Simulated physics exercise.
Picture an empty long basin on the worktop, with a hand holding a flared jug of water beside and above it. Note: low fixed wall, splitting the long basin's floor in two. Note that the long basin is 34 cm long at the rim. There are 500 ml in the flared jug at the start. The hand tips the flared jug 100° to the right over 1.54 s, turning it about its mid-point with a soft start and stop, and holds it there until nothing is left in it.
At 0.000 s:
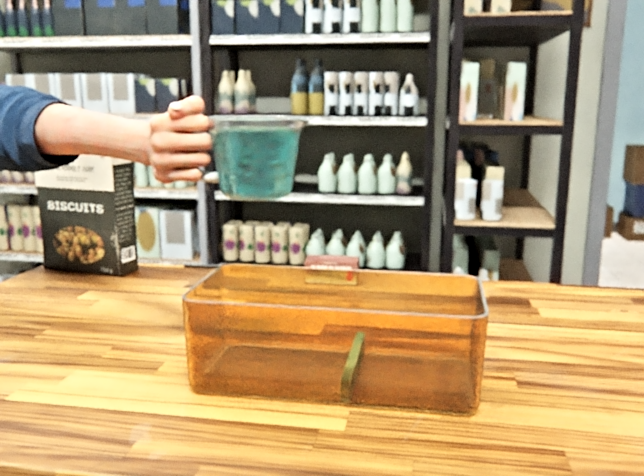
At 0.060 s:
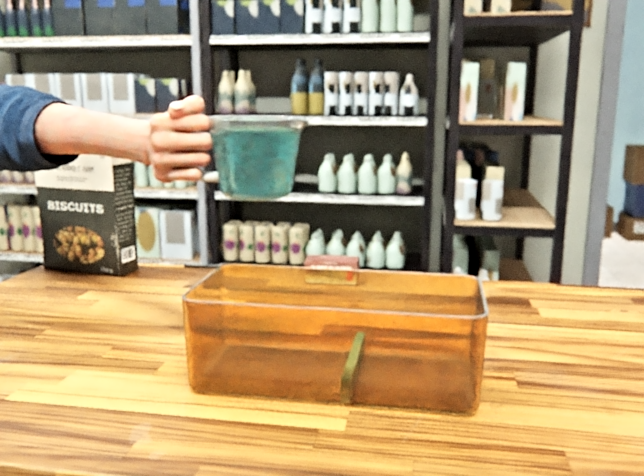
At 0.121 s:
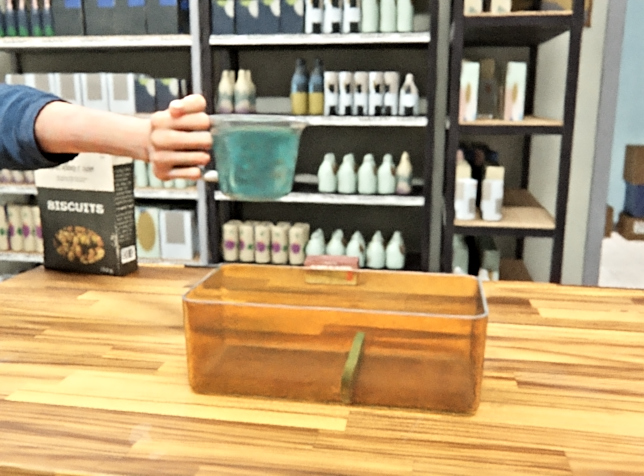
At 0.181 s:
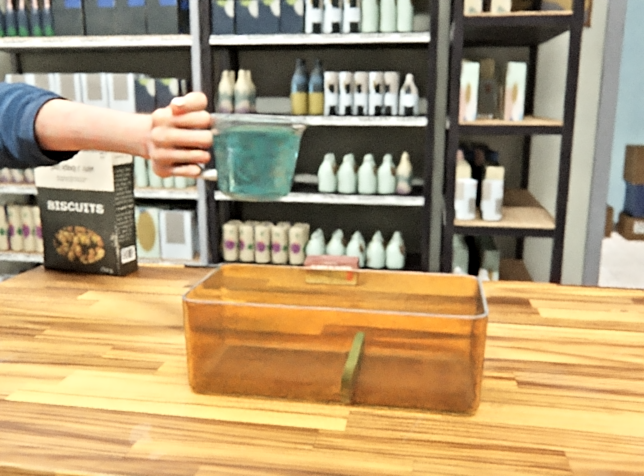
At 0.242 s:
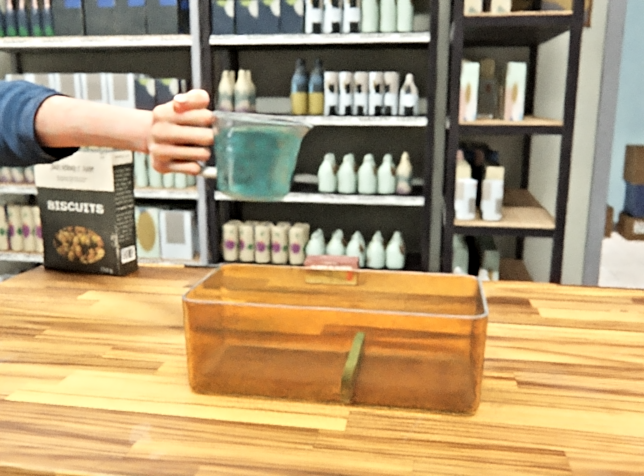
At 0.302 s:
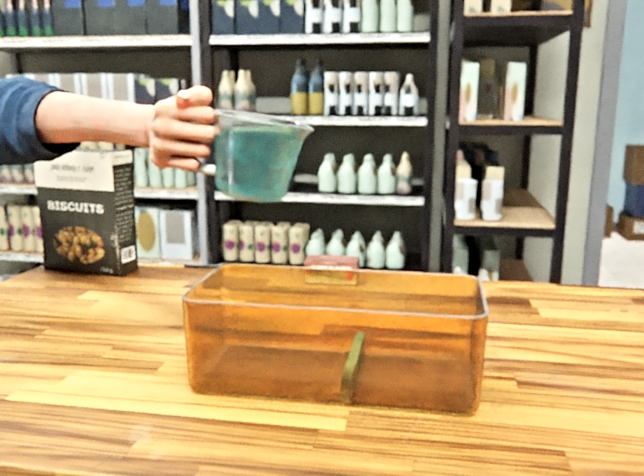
A hand holding a clear jug of blue-green water above an empty amber basin with a low divider, slowly tilting it slightly right.
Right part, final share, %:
74 %.
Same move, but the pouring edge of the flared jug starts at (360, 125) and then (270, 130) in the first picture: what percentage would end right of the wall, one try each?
In turn about 90 and 10 per cent.
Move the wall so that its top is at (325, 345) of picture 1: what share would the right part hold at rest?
Estimate: Close to 95 per cent.
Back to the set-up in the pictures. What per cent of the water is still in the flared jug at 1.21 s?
Share remaining: Approx. 18 %.
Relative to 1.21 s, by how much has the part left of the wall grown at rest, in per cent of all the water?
About 22 percent.
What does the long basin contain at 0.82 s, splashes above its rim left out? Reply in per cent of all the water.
Near 8 in a hundred.
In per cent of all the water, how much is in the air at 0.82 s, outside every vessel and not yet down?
Near 18 in a hundred.
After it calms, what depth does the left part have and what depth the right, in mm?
Left about 4 mm, right about 16 mm.
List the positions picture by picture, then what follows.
Tilt 0°; pouring edge (308, 120); surface from (217, 129) to (299, 130); the long basin's rim runs from (203, 282) to (483, 297); the wall's top is at (354, 355), in the first picture.
Tilt 0°; pouring edge (309, 120); surface from (217, 129) to (299, 130), in the second picture.
Tilt 2°; pouring edge (309, 121); surface from (217, 130) to (299, 131), in the third picture.
Tilt 3°; pouring edge (311, 123); surface from (219, 129) to (300, 131), in the fourth picture.
Tilt 6°; pouring edge (312, 126); surface from (219, 129) to (302, 131), in the fifth picture.
Tilt 9°; pouring edge (314, 129); surface from (221, 130) to (305, 132), in the sixth picture.
By 0.82 s the tilt is 55° and 74 per cent is still to pour, 1 is left of the wall and 7 right of it.
By 1.21 s the tilt is 89° and 19 per cent is still to pour, 4 is left of the wall and 59 right of it.
By 1.61 s the tilt is 100° and 0 per cent is still to pour, 22 is left of the wall and 75 right of it.
By 2.04 s the tilt is 100° and 0 per cent is still to pour, 25 is left of the wall and 74 right of it.
At rest 25 per cent lies left of the wall, 74 right of it and 1 outside.
